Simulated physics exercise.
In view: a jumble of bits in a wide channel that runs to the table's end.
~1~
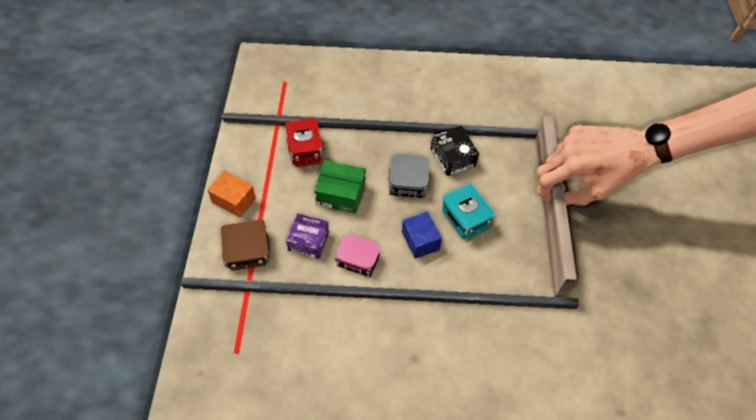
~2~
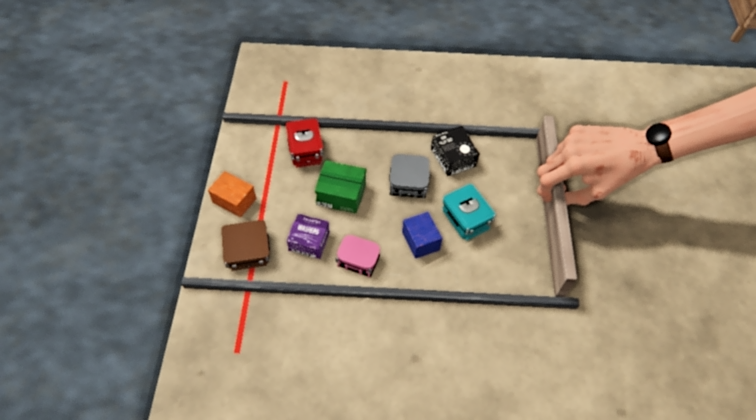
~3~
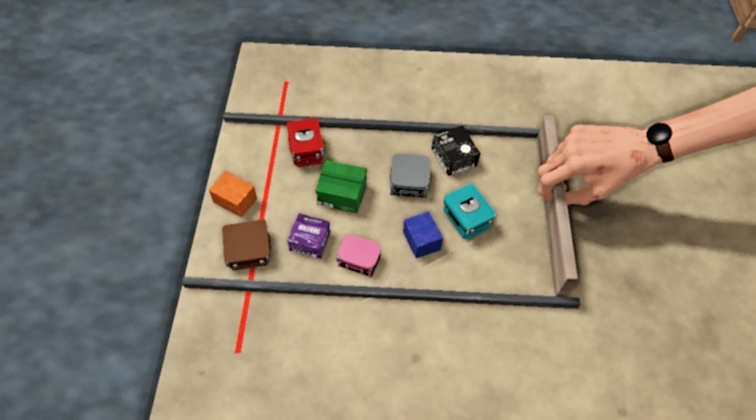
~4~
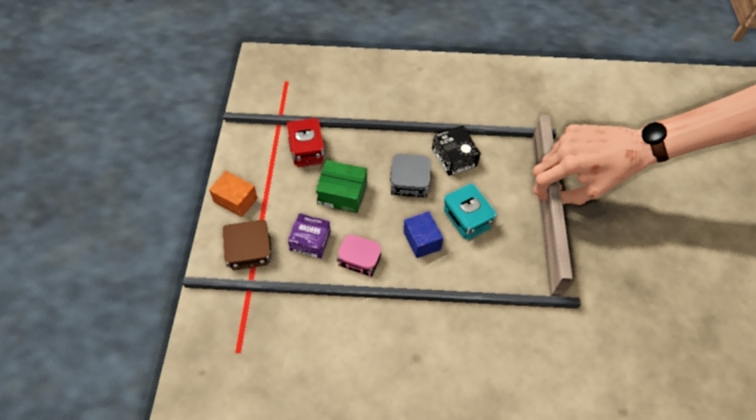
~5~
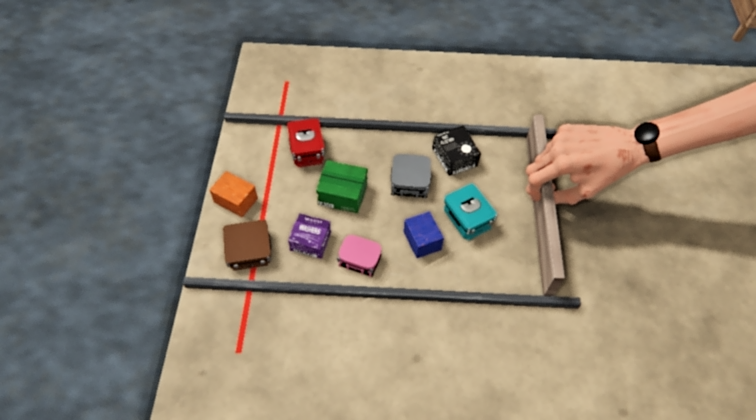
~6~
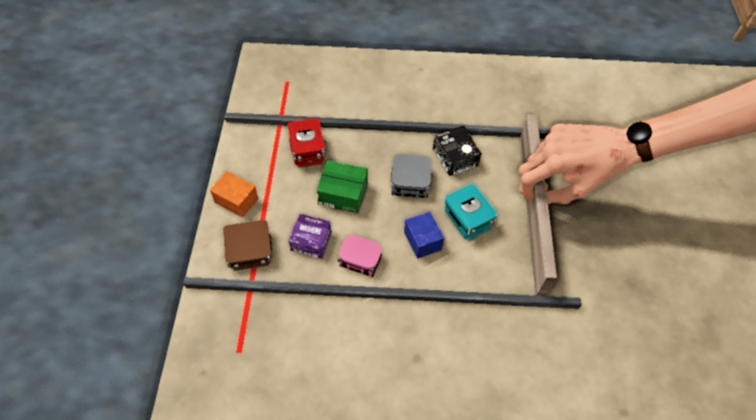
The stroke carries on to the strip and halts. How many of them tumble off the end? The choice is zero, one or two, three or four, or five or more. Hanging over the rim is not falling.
The number that fall off is one or two.
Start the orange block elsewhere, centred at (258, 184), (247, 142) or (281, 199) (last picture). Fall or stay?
In turn it holds on; is lost; comes down.
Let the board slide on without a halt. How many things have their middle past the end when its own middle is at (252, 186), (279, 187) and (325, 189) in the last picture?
In that order 5, 2 and 0.
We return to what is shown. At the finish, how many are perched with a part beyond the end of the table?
That would be 4.
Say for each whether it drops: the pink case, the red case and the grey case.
The pink case survives, the red case does not fall, the grey case does not fall.
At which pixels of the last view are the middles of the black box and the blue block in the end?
The black box stops around (260, 133); the blue block around (240, 237).
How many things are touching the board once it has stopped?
The number is 4.
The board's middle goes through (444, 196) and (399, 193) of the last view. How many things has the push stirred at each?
First 4, then 6.
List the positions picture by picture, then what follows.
In the first frame, orange block (232, 194); brown case (246, 246); red case (304, 143); board (554, 202); tape (264, 198).
In the second frame, brown case (246, 246); black box (455, 151).
In the third frame, red case (306, 143); pink case (359, 256).
In the fourth frame, orange block (234, 194); blue block (423, 235).
In the fifth frame, brown case (248, 246); green box (342, 187).
In the sixth frame, orange block (235, 194); brown case (248, 246); red case (307, 143); board (536, 200); tape (267, 198).
Soon after, none off yet; orange block at rest near (235, 194); brown case at rest near (248, 246); red case at rest near (307, 143).
After that, none off yet; orange block at rest near (235, 194); brown case at rest near (248, 246); red case at rest near (304, 142).
And then, none off yet; orange block displaced about its own width near (206, 196); brown case displaced about its own width near (205, 243); red case displaced about its own width near (259, 135).
In the end, the number that fall off is one or two; gone, brown case and orange block.
